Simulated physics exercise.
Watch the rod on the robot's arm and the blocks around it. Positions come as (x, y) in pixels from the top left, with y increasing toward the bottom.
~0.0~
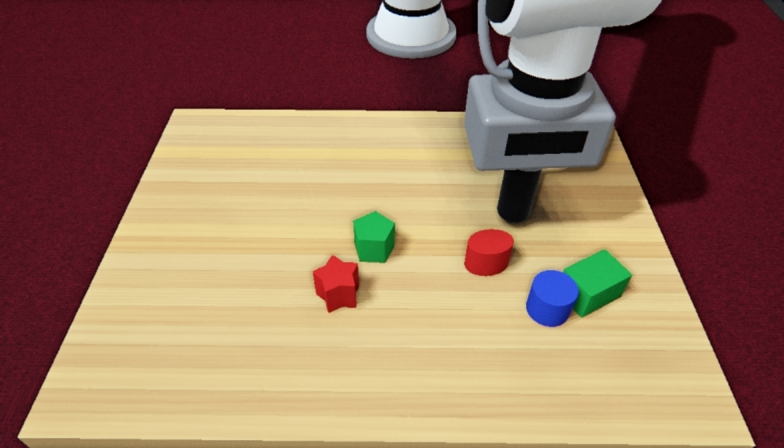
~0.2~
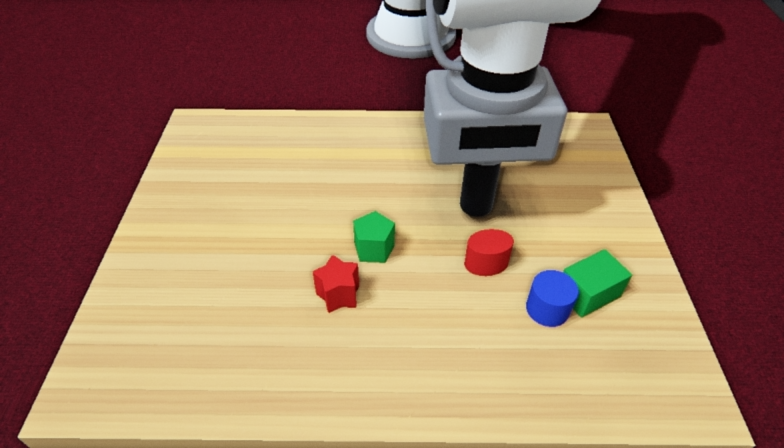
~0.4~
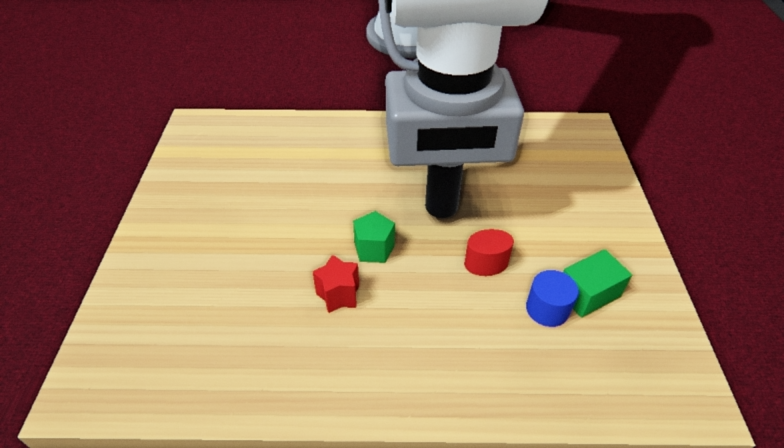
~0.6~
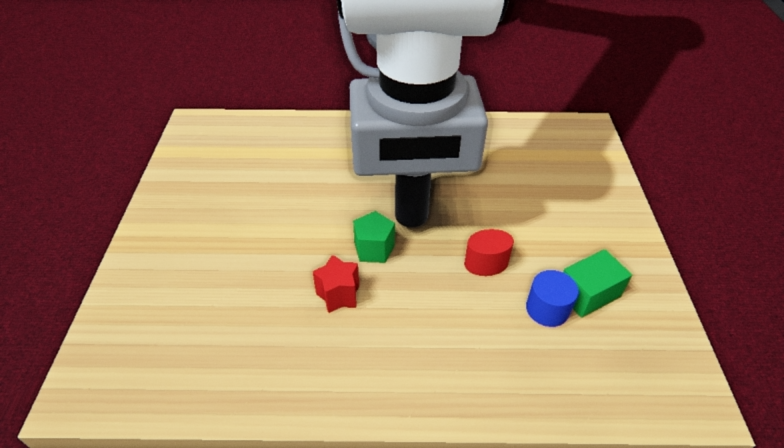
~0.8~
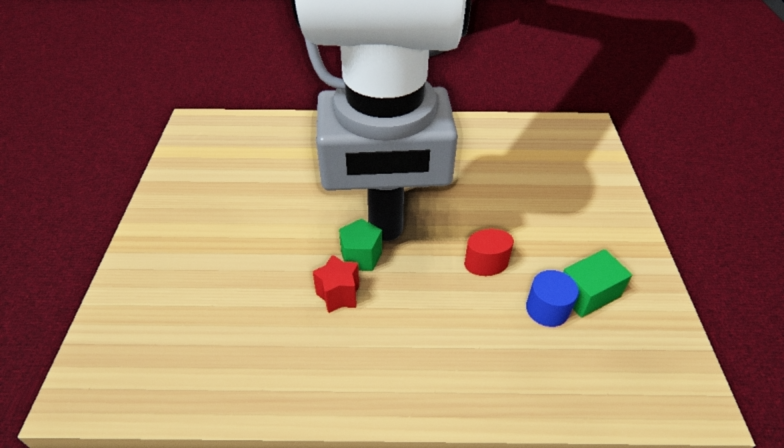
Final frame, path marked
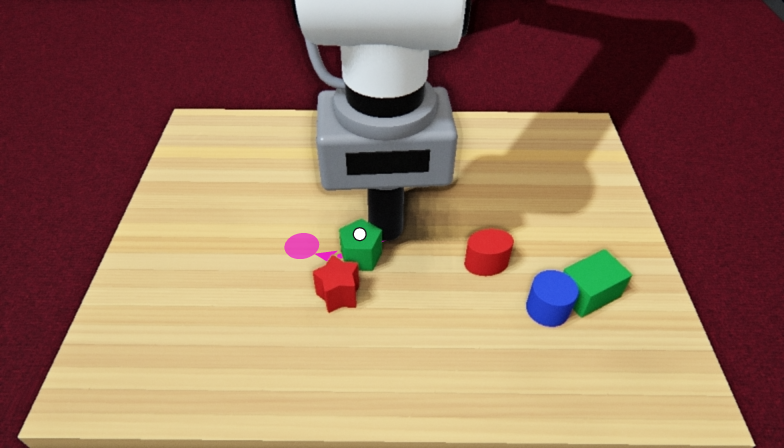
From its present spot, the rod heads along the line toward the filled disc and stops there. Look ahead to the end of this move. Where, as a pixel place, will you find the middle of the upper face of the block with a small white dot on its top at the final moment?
At (301, 261).
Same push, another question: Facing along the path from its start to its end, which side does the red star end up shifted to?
Off to the left side.
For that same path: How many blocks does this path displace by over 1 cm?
That's two.
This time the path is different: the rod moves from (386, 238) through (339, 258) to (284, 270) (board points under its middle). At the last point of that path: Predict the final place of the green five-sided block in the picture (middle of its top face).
Close to (275, 277).
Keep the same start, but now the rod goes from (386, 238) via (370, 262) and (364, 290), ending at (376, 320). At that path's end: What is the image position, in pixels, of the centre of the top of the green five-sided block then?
The point I'd pick in the picture is (323, 258).
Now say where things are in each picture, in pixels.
The first frame shows lower end of the rod at (513, 212), tops of blocks, red star at (337, 273), green five-sided block at (373, 226).
The second frame shows rod at (476, 207), blocks as before.
The third frame shows rod at (441, 208), blocks as before.
The fourth frame shows rod at (411, 217), blocks as before.
The fifth frame shows rod at (386, 230), red star at (337, 273), green five-sided block at (360, 234).
The drawn path runs from (386, 238) via (358, 250) and (328, 258), ending at (302, 246); the dot is on the green five-sided block.
What follows on the original path. One third of the way, rod at (357, 242); red star at (331, 279), turned 30° anticlockwise; green five-sided block at (330, 249).
Two thirds of the way, rod at (326, 250); red star at (327, 286), turned 45° anticlockwise; green five-sided block at (302, 261), turned 20° anticlockwise.
At the end, rod at (301, 238); red star at (327, 286), turned 45° anticlockwise; green five-sided block at (301, 261), turned 25° anticlockwise.
